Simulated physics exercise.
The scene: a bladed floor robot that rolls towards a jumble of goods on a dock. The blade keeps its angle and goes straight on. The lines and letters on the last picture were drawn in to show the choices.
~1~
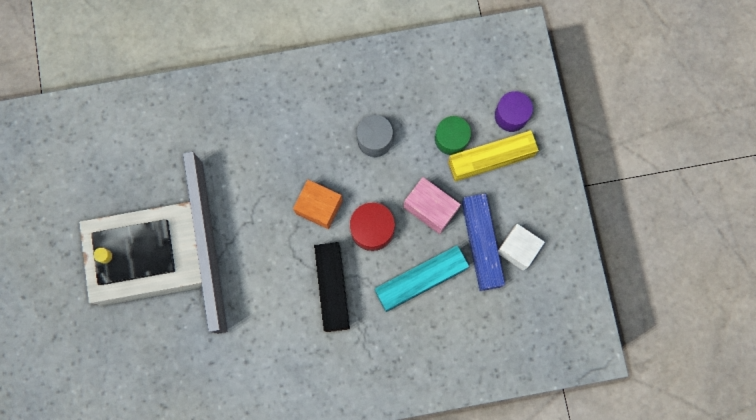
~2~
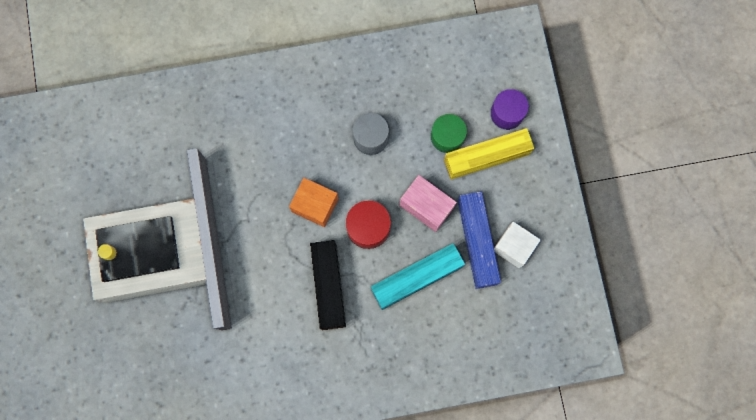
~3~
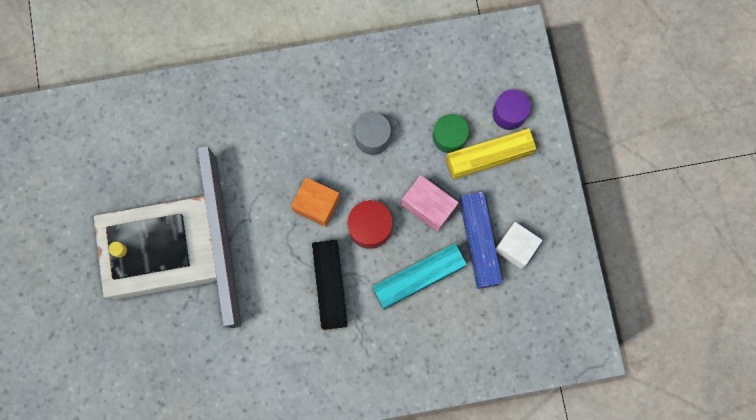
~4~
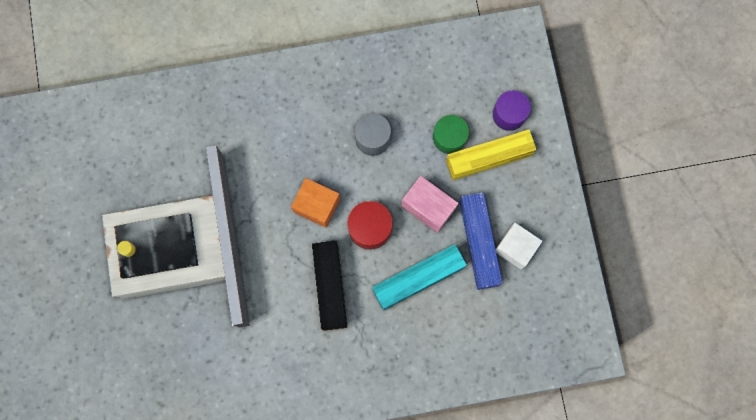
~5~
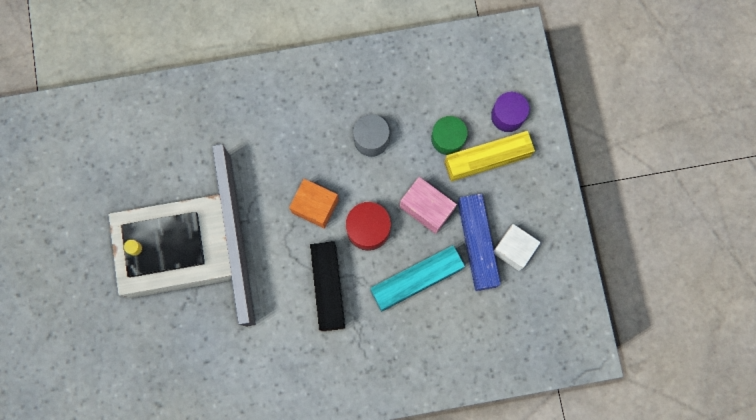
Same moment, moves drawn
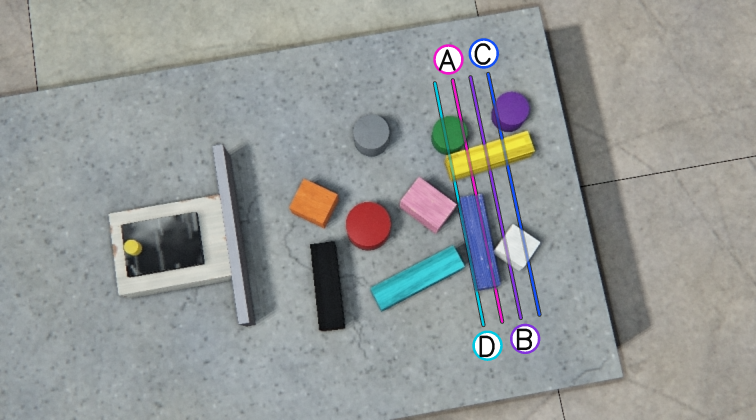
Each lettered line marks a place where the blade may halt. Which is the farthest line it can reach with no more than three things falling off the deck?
It should halt at C.
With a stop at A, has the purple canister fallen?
No.
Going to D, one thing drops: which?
The white crate.
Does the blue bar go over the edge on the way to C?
Yes.
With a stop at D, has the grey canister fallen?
No.
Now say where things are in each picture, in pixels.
In the first frame, grey canister (375, 136); black stick (333, 288); red canister (372, 227).
In the second frame, robot (143, 248); yellow stick (488, 154).
In the third frame, robot (154, 245); turquoise stick (419, 278).
In the fourth frame, robot (162, 244); white crate (518, 247).
In the fifth frame, robot (169, 243); green canister (449, 136); blue bar (478, 243); grey canister (372, 136).
On the marked copy, A at (477, 198); B at (495, 194); C at (513, 191); D at (458, 201).
With C. Early on, robot (272, 225); turquoise stick (423, 277); black stick (363, 281).
Further on, robot (374, 207); white crate (590, 212); blue bar (551, 210).
At the end, robot (455, 193); white crate over the edge; blue bar over the edge; three fallen.
As for the rest, A is within the limit but short; B is within the limit but short; D is within the limit but short.
